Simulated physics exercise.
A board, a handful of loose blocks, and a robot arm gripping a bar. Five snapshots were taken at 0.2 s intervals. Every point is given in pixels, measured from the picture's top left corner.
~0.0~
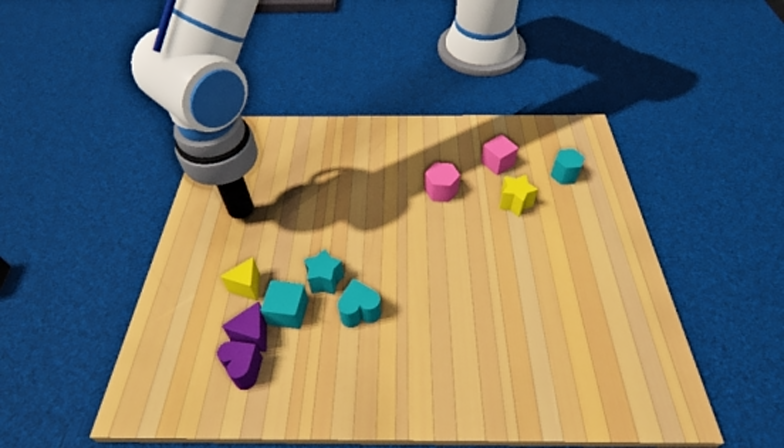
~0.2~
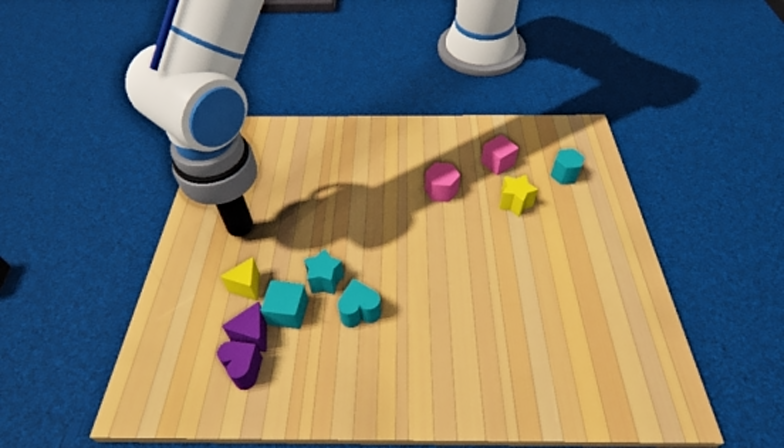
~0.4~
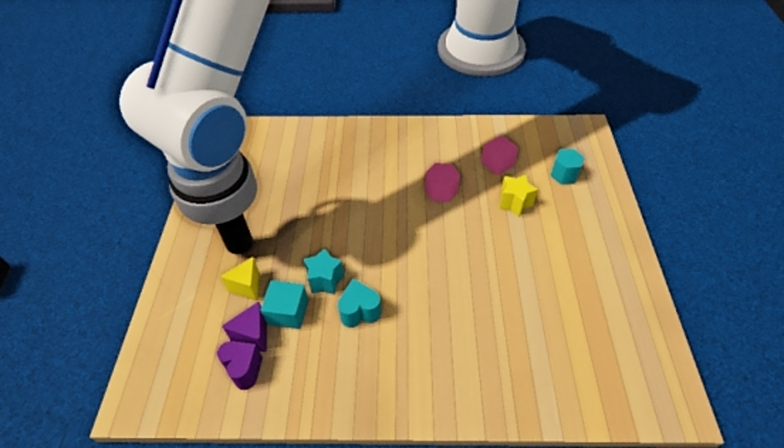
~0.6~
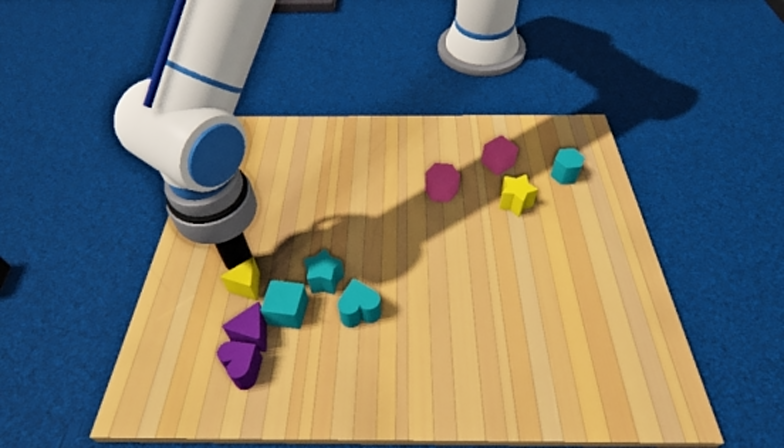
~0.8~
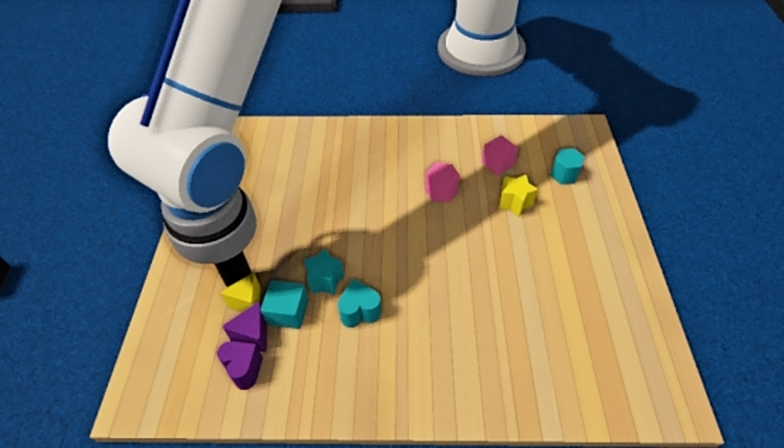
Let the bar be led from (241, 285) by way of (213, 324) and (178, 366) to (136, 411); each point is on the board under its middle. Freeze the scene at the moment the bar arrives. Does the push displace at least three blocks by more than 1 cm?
I believe not.
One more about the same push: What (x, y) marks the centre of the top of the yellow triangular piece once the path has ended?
It ends at (238, 306).
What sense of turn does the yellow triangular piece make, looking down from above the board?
Seen from above, its turn is counter-clockwise.
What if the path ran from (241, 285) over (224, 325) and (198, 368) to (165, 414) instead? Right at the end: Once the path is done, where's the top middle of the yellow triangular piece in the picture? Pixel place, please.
In the picture, it is at (242, 312).
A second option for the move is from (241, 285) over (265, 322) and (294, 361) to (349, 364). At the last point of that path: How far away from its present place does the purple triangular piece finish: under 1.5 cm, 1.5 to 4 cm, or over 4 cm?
It gets moved over 4 cm.
The first path, step by step. One third of the way, bar at (208, 319); yellow triangular piece at (238, 306), turned 50° anticlockwise; purple triangular piece at (248, 325).
Two thirds of the way, bar at (171, 362); yellow triangular piece at (238, 306), turned 50° anticlockwise; purple triangular piece at (248, 325).
At the end, bar at (130, 407); purple heart-shaped block still; yellow triangular piece at (238, 306), turned 50° anticlockwise; purple triangular piece at (248, 325).
